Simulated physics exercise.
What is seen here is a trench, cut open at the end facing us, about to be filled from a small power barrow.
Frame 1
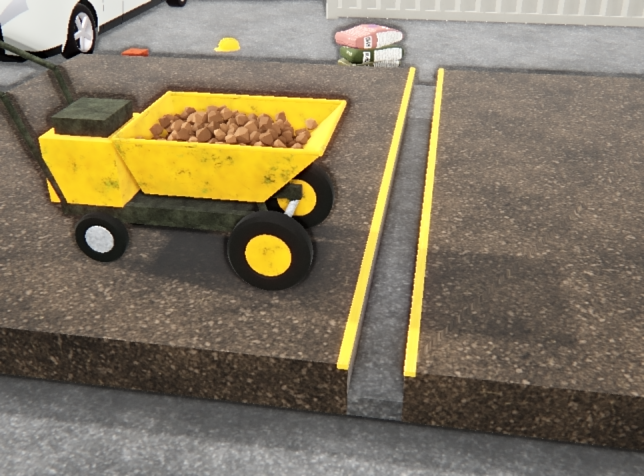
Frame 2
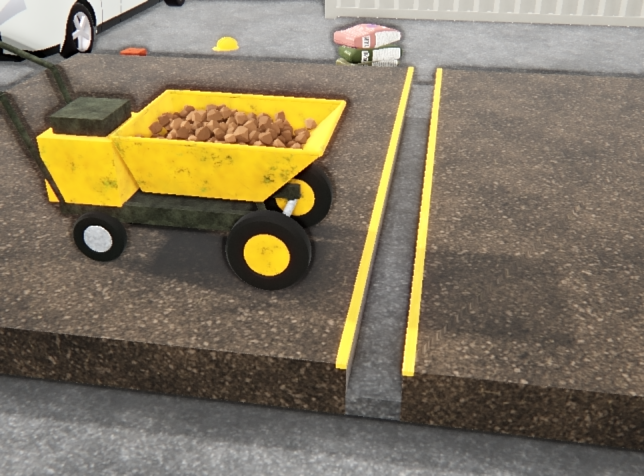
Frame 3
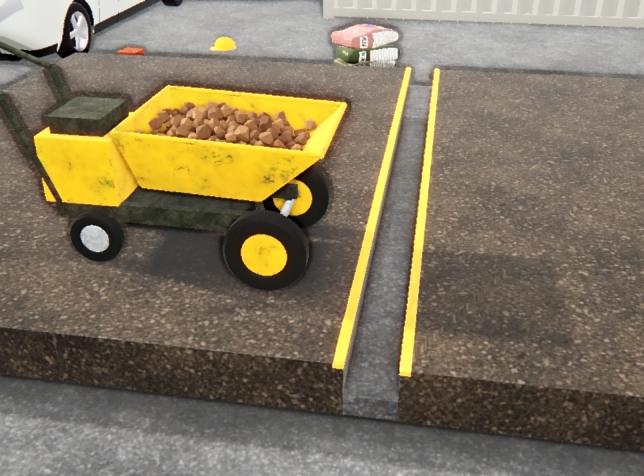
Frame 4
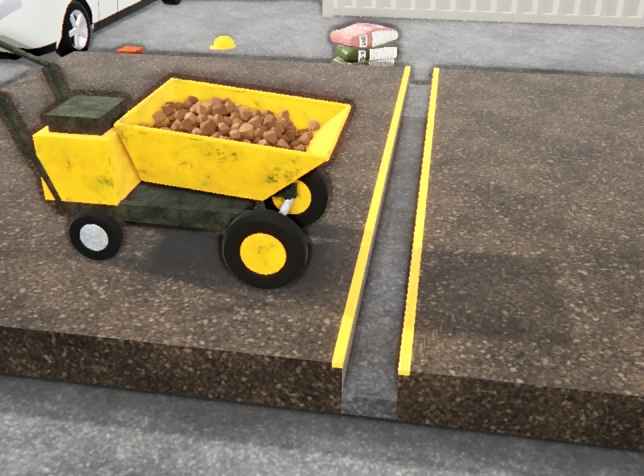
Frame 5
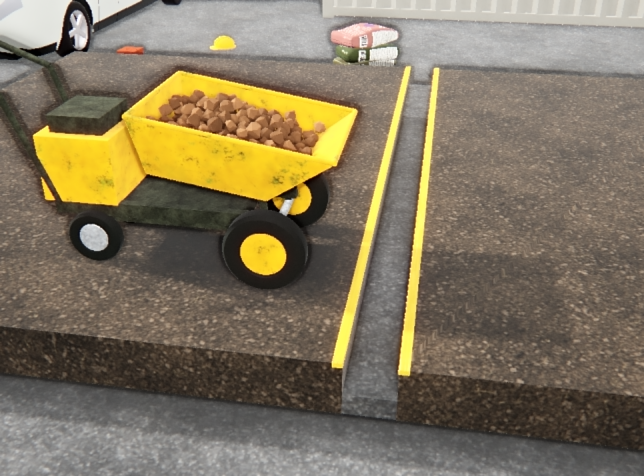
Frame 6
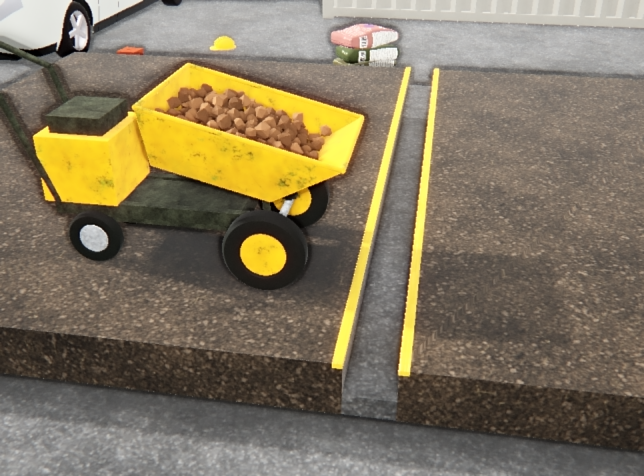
A paved yard with a raised slab of dark, speckled ground is seen from above and to one side, a narrow yellow-edged trench running through it, open at the near end. Left of the trench stands a yellow power barrow heaped with brown clods, with bags, a yellow hard hat and a white vehicle behind. The view shifts very slightly, then the skip tilts gradually toward the trench, its rear rising a little.
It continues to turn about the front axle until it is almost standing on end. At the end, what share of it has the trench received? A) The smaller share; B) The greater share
Option A: The smaller share.
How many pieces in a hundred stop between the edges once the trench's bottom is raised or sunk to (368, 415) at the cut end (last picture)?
It would be close to 30 percent.
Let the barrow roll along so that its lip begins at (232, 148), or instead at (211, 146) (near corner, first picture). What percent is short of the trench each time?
You'd see close to 30 per cent the first time and close to 40 per cent the next.
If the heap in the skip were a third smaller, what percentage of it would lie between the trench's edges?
My estimate is near 40 per cent.
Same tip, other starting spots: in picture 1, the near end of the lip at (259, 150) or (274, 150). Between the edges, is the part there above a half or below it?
One after the other: The greater share and the greater share.
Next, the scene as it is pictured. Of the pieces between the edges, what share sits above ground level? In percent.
5 per cent, near enough.
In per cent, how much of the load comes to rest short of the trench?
Around 0 %.
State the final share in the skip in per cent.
Share in the skip: Around 0 %.
Just after the last frame, skip tipped steeply; every one in the skip.
A moment on, skip tipped steeply; roughly half in the skip; about a tenth in or heaped over the trench; roughly a third beyond it; just a few falling.
Further on, skip tipped right over; just a few in the skip; roughly a quarter in or heaped over the trench; roughly two thirds beyond it.
When it is over, skip tipped right over; roughly a third in or heaped over the trench; roughly two thirds beyond it.
